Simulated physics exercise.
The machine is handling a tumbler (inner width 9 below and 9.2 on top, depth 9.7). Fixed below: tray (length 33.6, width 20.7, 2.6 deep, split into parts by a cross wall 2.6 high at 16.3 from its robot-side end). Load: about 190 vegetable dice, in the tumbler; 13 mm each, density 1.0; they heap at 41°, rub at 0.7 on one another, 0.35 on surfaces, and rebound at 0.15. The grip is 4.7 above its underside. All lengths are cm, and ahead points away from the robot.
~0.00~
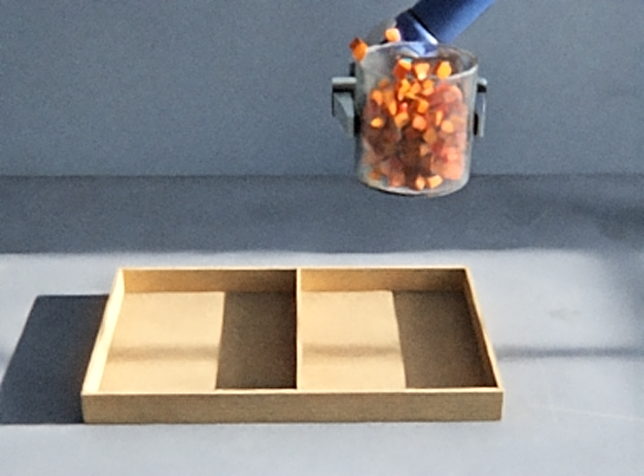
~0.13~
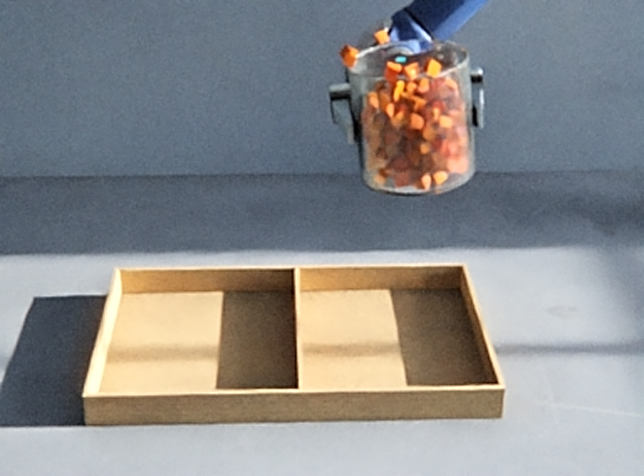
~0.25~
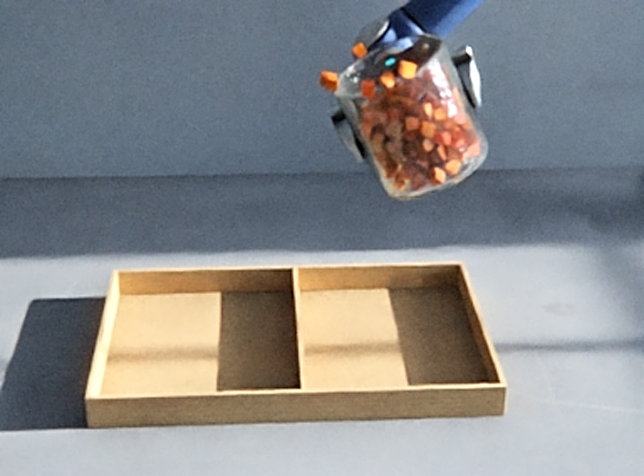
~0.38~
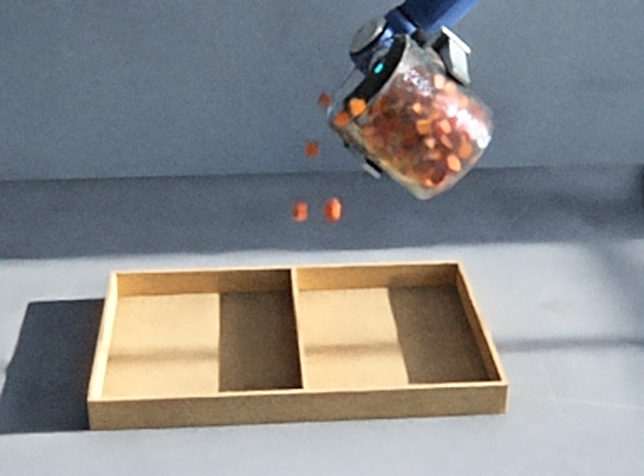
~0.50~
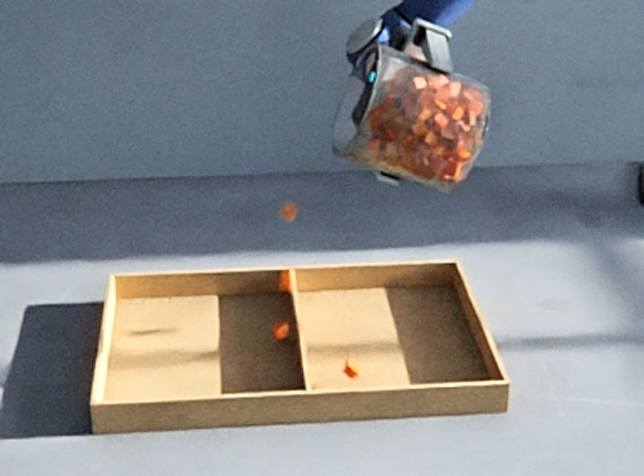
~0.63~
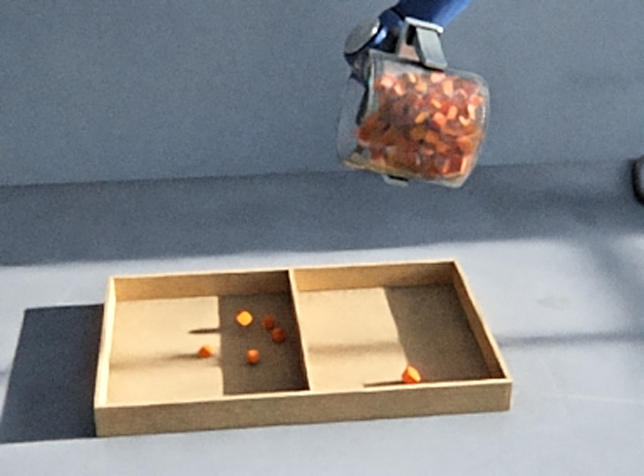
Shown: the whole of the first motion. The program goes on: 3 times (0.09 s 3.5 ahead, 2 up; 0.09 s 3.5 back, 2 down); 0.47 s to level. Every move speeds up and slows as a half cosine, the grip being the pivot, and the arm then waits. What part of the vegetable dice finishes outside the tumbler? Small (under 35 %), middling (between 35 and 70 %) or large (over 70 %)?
Answer: Large; over 70 % of the vegetable dice finish outside the tumbler.
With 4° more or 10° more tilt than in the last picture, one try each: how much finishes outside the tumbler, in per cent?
About 90 and 95 per cent.
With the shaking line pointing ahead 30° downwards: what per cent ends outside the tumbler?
About 30 per cent.
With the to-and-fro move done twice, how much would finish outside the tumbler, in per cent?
Then about 75 per cent.
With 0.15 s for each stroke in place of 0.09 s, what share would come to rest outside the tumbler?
Then about 45 per cent.
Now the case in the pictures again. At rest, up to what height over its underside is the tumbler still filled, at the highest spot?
About 6.0 cm.
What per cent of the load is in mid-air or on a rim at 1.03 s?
Roughly 14 per cent.
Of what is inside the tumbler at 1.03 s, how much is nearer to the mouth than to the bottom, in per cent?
Some 45 per cent.
By 1.03 s, tilted 75° forward, highest piece 22 above the table; 104 in the far-side part, 55 in the tumbler, 2 in the robot-side part, 26 in flight or on a rim.
By 1.44 s, tilted 29° forward, highest piece 23 above the table; 150 in the far-side part, 29 in the tumbler, 7 in the robot-side part, 1 on the table or floor.
By 1.84 s, level, highest piece 24 above the table; 150 in the far-side part, 29 in the tumbler, 7 in the robot-side part, 1 on the table or floor.
By 2.89 s, level, highest piece 24 above the table; 150 in the far-side part, 29 in the tumbler, 7 in the robot-side part, 1 on the table or floor.
Final count, 150 in the far-side part, 29 in the tumbler, 7 in the robot-side part, 1 on the table or floor. That is 84 % outside the tumbler.
